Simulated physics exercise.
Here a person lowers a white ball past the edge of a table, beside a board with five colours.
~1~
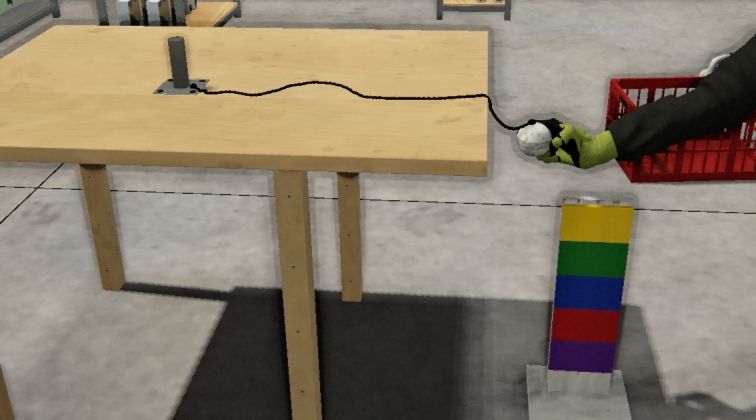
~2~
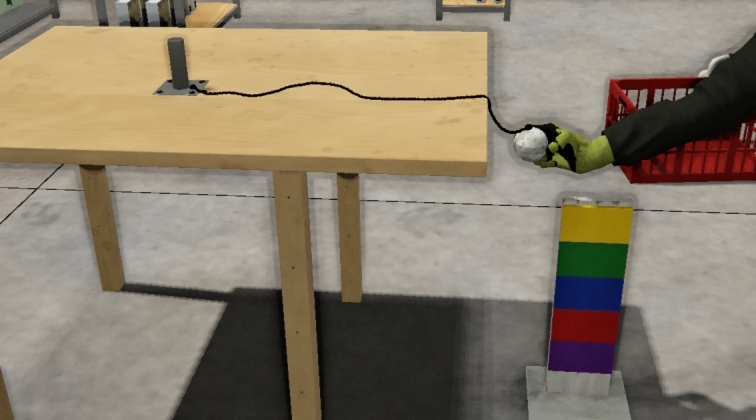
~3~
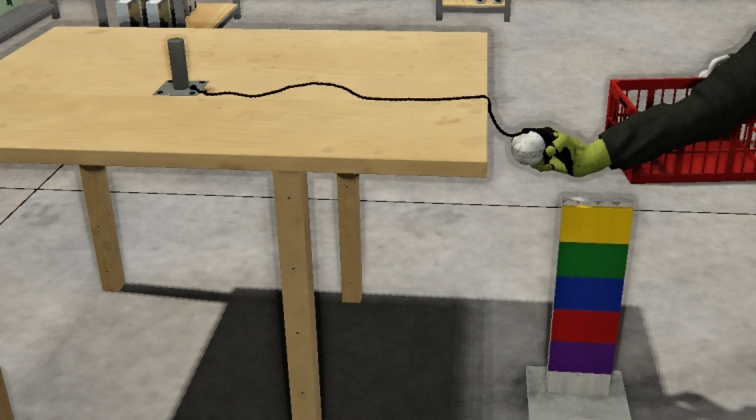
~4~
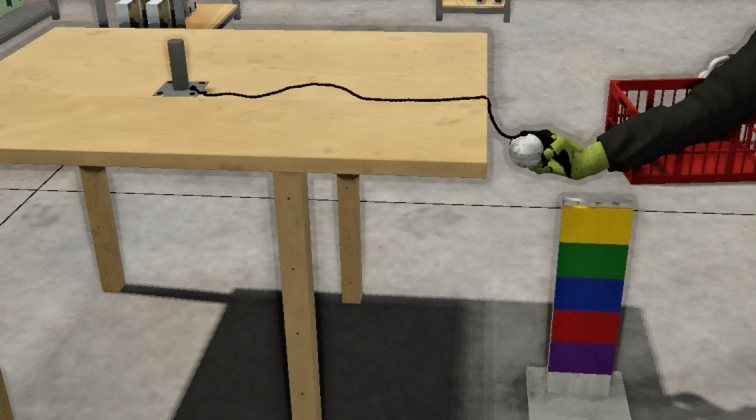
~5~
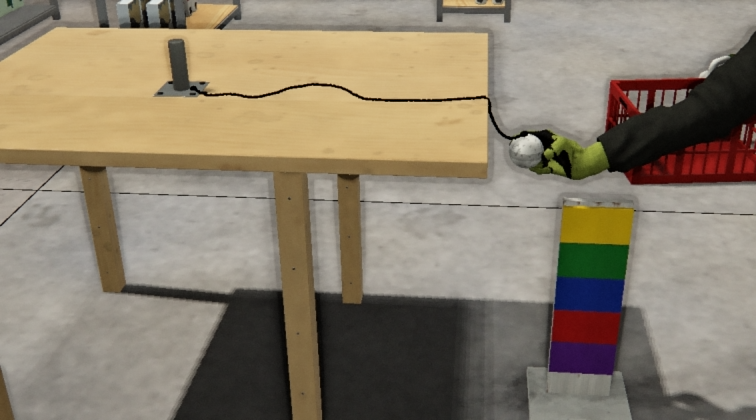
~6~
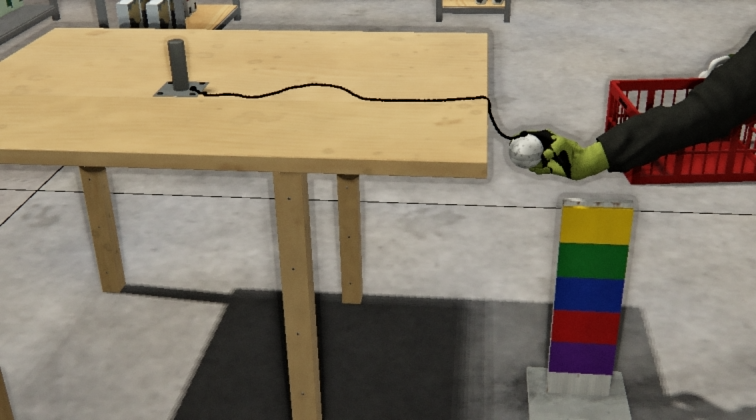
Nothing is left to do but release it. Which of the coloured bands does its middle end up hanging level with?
It ends up level with the yellow band.
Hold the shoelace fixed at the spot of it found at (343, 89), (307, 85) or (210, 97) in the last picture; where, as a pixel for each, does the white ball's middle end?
Pixel places, try by try: (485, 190), (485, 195), (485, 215).
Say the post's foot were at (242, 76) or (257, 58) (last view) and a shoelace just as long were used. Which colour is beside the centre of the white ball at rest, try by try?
For the first spot, green; for the second, green.
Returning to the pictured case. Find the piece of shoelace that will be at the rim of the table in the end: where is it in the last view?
In the last picture it is at roughly (438, 101).
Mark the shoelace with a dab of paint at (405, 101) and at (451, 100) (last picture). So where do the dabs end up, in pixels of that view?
Final positions are (455, 96) and (488, 113), in that order.
Soon after, ball near (519, 220); level with yellow.
Then, ball near (463, 214); level with yellow.
Further on, ball near (494, 221); level with yellow.
At rest, ball near (483, 222); level with yellow. The shoelace holds its middle at yellow.
